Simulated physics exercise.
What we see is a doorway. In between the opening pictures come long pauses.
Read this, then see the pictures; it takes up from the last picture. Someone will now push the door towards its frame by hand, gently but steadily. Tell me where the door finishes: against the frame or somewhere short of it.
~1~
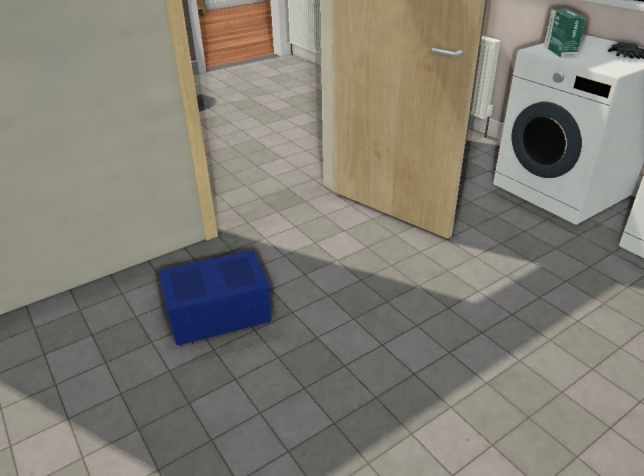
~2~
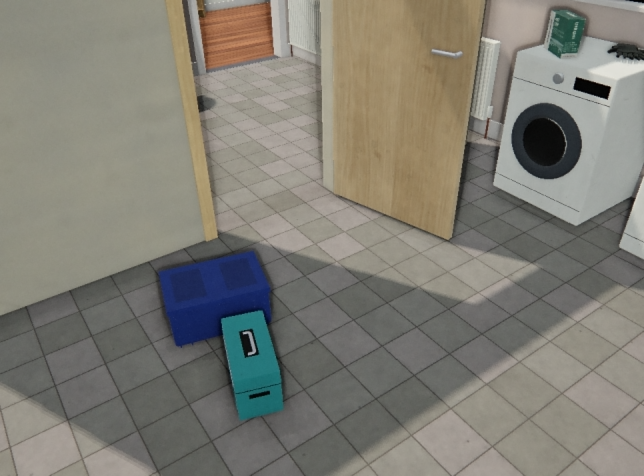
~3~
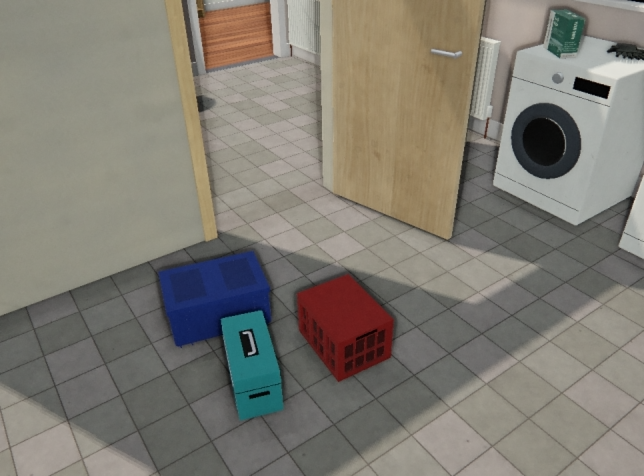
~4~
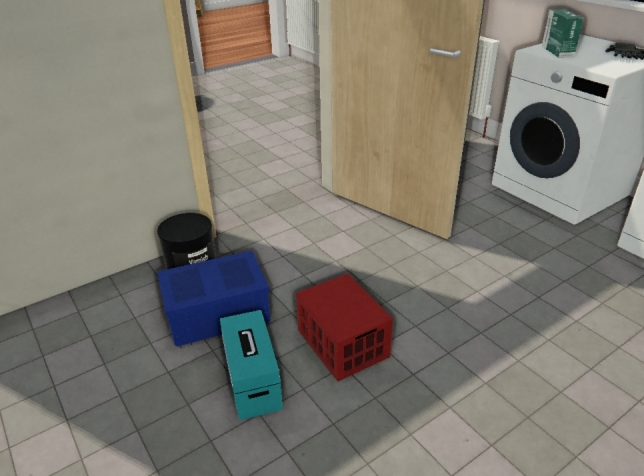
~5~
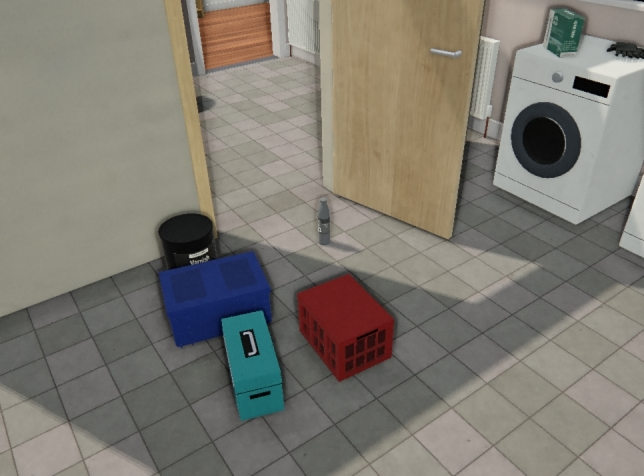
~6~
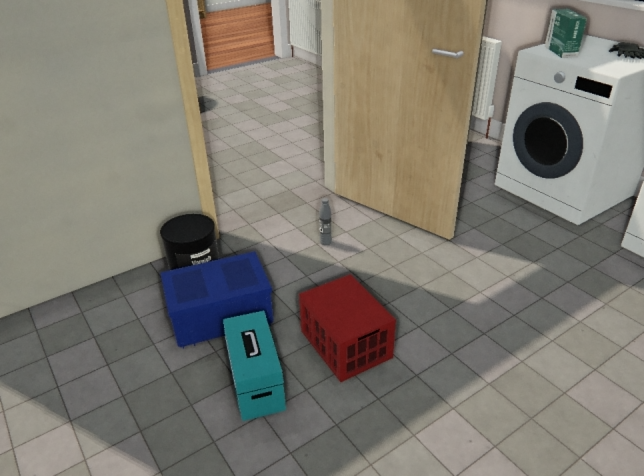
It finishes against the frame.
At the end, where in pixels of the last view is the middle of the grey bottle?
Pretty much around (240, 201), I'd say.
Then, 1.30 s after the last picture, door at 42°; grey bottle slid about its own width near (307, 220).
Then, 1.90 s after the last picture, door at 7°; grey bottle slid well along near (257, 206).
At rest, door at 0°; tipped over on the floor, grey bottle; the other 4 in place. Seen from the same camera at the end, grey bottle near (240, 201).
